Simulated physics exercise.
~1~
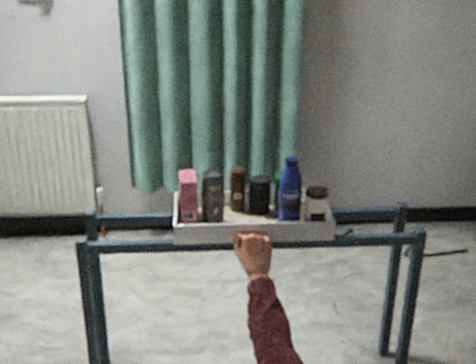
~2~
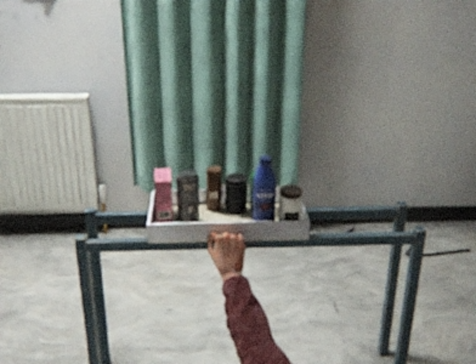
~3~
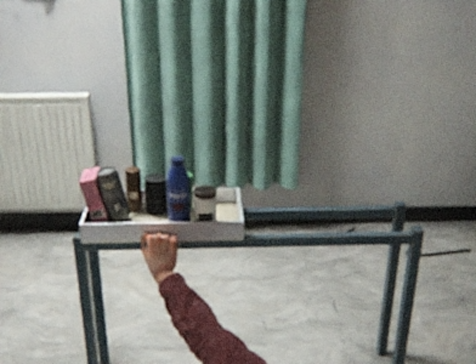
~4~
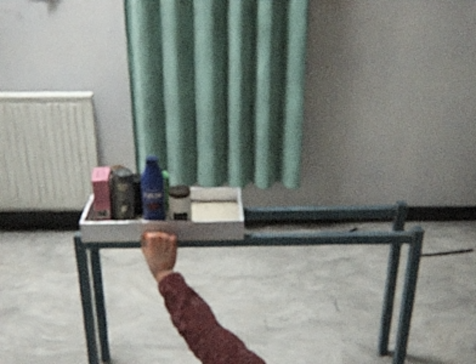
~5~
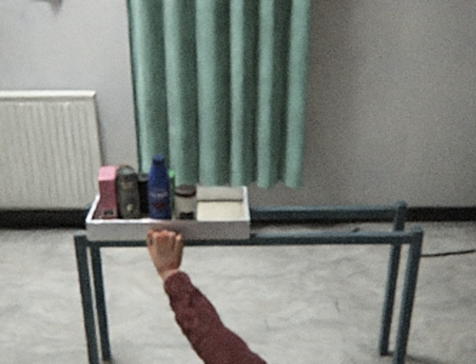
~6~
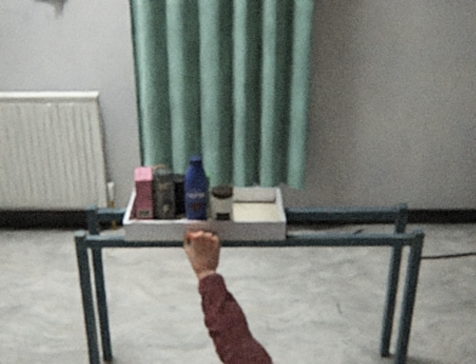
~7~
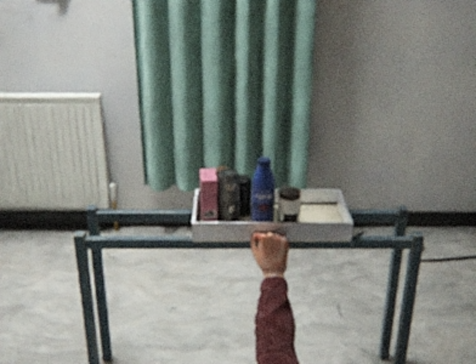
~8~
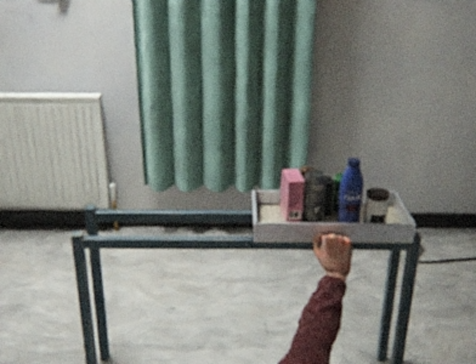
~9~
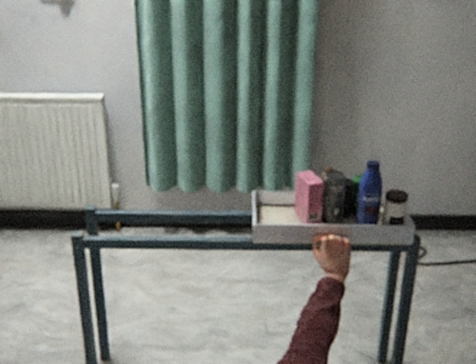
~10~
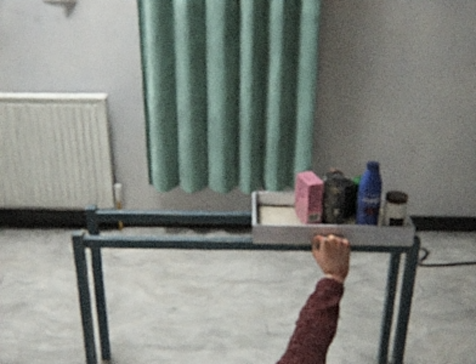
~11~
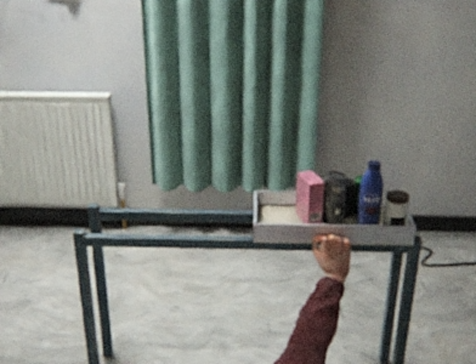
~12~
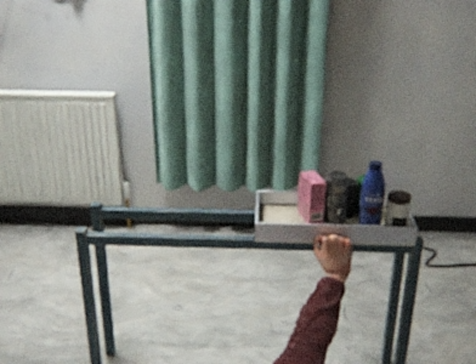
Tray of bottles and toiletries pushed by a hand, sliding left along a metal frame, then right, stopping at the right end.
